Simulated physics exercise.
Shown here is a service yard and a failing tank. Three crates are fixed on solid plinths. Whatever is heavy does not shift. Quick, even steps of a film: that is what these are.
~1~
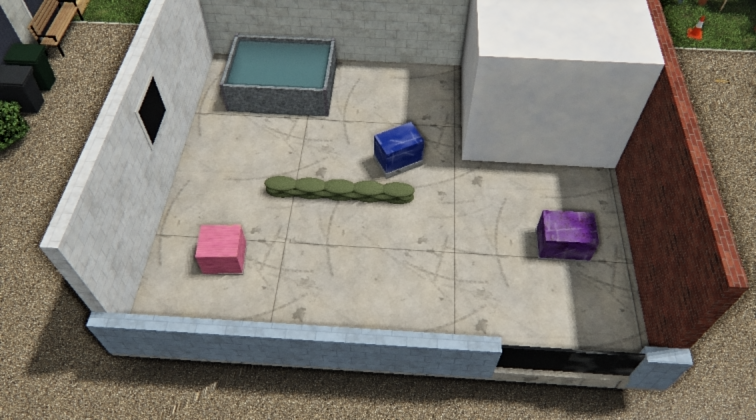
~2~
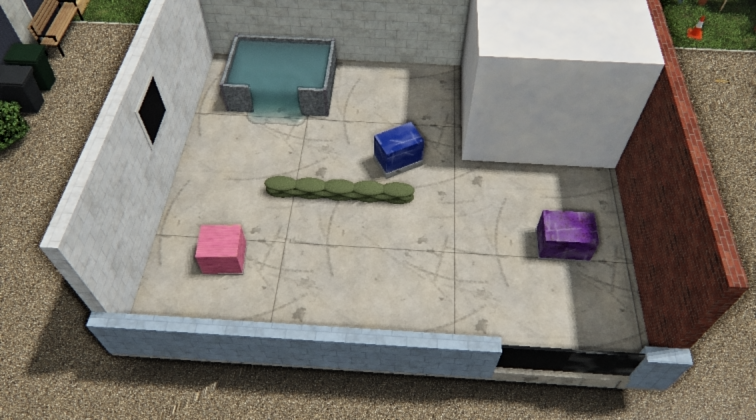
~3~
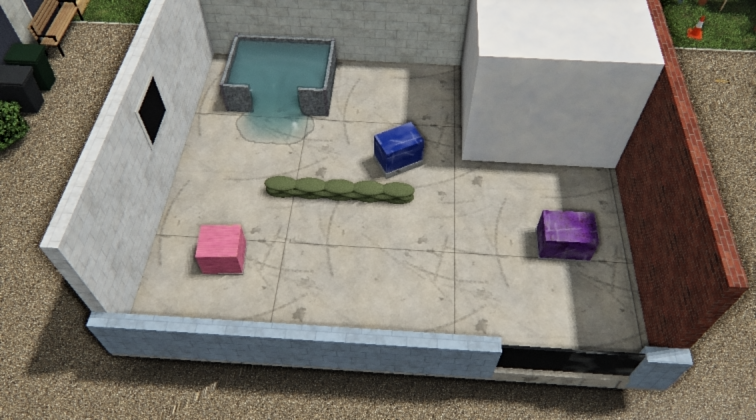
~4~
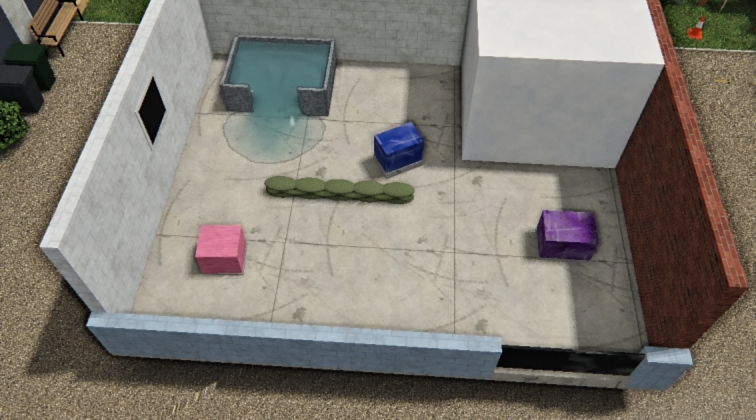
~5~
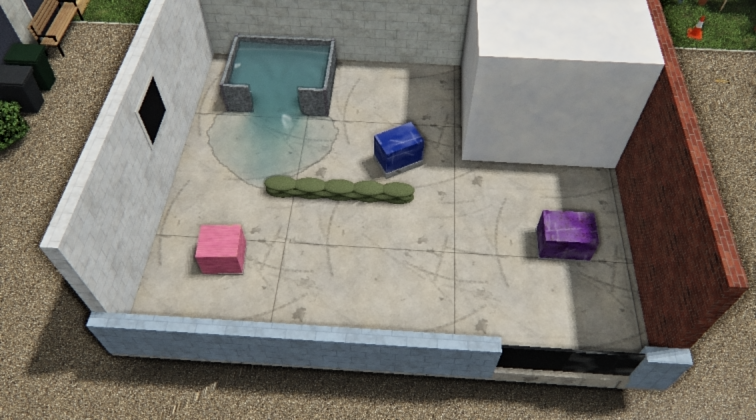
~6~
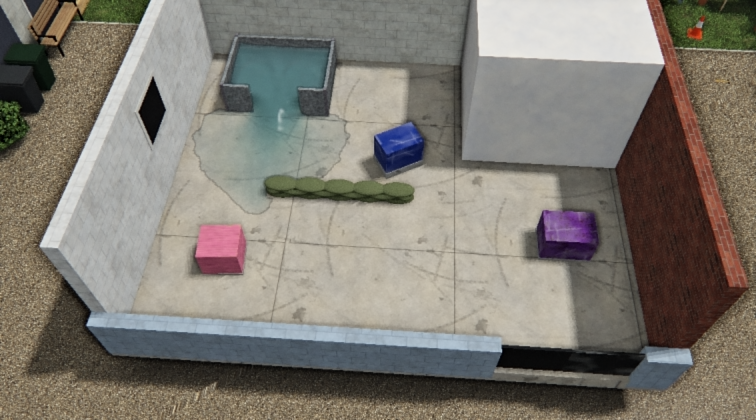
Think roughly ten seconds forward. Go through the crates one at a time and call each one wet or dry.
The pink crate is wet. The purple crate is wet. The blue crate is wet.
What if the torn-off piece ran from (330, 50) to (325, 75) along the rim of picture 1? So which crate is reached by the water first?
Answer: The one in blue.
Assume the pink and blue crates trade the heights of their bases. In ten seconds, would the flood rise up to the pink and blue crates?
Result: The pink crate gets splashed; the blue crate gets splashed.
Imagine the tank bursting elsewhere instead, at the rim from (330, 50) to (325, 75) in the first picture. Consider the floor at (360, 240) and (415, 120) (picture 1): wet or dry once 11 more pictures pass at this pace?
Going through them in turn, the first is untouched by it and the second is drenched.
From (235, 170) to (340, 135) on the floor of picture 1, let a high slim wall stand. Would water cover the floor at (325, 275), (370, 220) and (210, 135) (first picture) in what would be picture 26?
Outcome by spot, in order - unwatered, unwatered, watered.
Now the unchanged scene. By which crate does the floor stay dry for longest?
I'd pick the purple-painted one.
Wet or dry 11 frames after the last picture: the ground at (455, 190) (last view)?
That spot: Submerged.
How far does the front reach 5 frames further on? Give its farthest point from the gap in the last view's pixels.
Close to (254, 301), I think.
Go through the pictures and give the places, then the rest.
In the first frame, still water in the water tank at (280, 65).
In the second frame, the front is at (250, 117), out from the gap at (277, 105).
In the third frame, the front is at (248, 137), out from the gap at (277, 105).
In the fourth frame, water pours out at (277, 105) and has run to (255, 158).
In the fifth frame, water pours out at (277, 105) and has run to (256, 183).
In the sixth frame, water pours out at (277, 104) and has run to (250, 209).
A moment on, water covers 20 % of the floor; the pink crate water round its plinth, the purple crate not reached, the blue crate water round its plinth.
Next, water covers 30 % of the floor; the pink crate water round its plinth, the purple crate not reached, the blue crate water round its plinth.
Then, water covers 45 % of the floor; the pink crate water round its plinth, the purple crate water round its plinth, the blue crate water round its plinth.
Later, water covers 80 % of the floor; the pink crate water round its plinth, the purple crate water round its plinth, the blue crate water round its plinth.
In the end, water covers 95 % of the floor; the pink crate was topped, the purple crate was topped, the blue crate was topped.
